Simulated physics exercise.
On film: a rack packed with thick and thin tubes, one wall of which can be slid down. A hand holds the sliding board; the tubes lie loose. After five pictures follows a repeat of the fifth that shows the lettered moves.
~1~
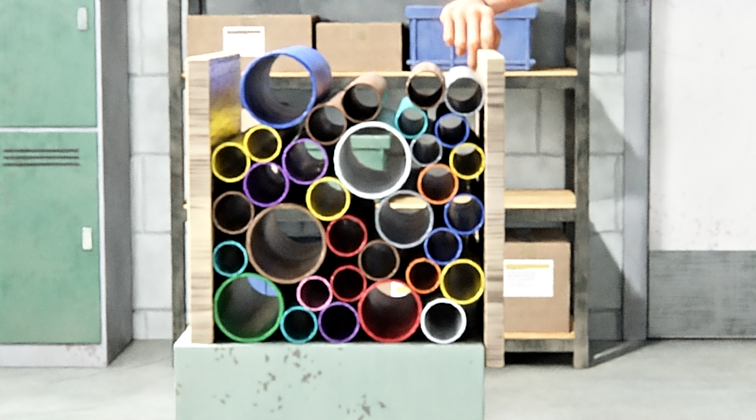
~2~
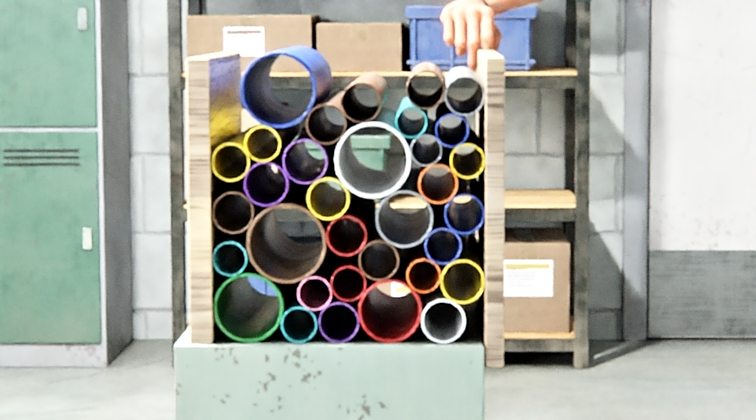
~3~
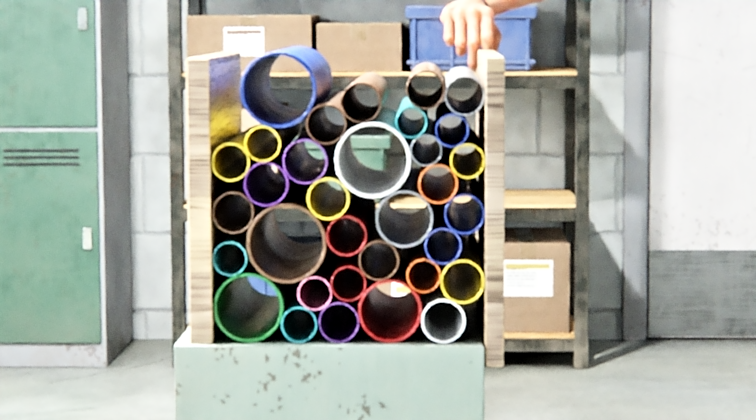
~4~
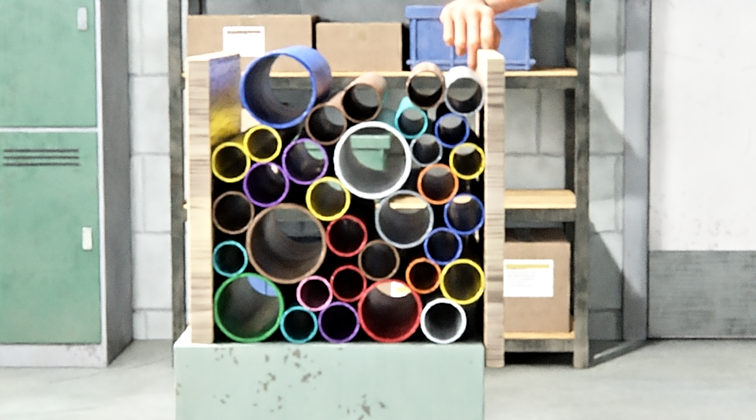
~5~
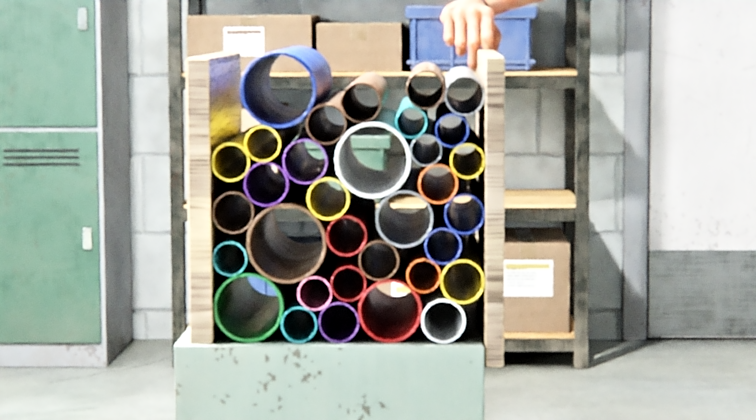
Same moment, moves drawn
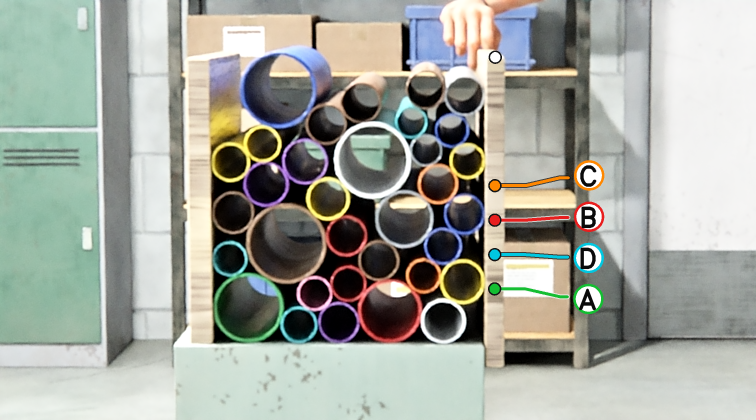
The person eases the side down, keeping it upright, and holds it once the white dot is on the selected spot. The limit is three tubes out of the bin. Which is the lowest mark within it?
The lowest mark that will do is C.
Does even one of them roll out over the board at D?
Yes, at D.
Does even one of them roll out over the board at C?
At C: Yes.
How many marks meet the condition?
One of them.
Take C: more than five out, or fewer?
It loses fewer than five.
On the marked copy, A at (495, 289); B at (495, 220); C at (495, 186); D at (495, 255); the white dot at (496, 58).
Following C. Soon after the start, top of the board (485, 117).
Later, top of the board (485, 184).
In the end, top of the board (485, 185), one out over the board.
As for the rest, A more than three out over the board; B four out over the board; D more than three out over the board.
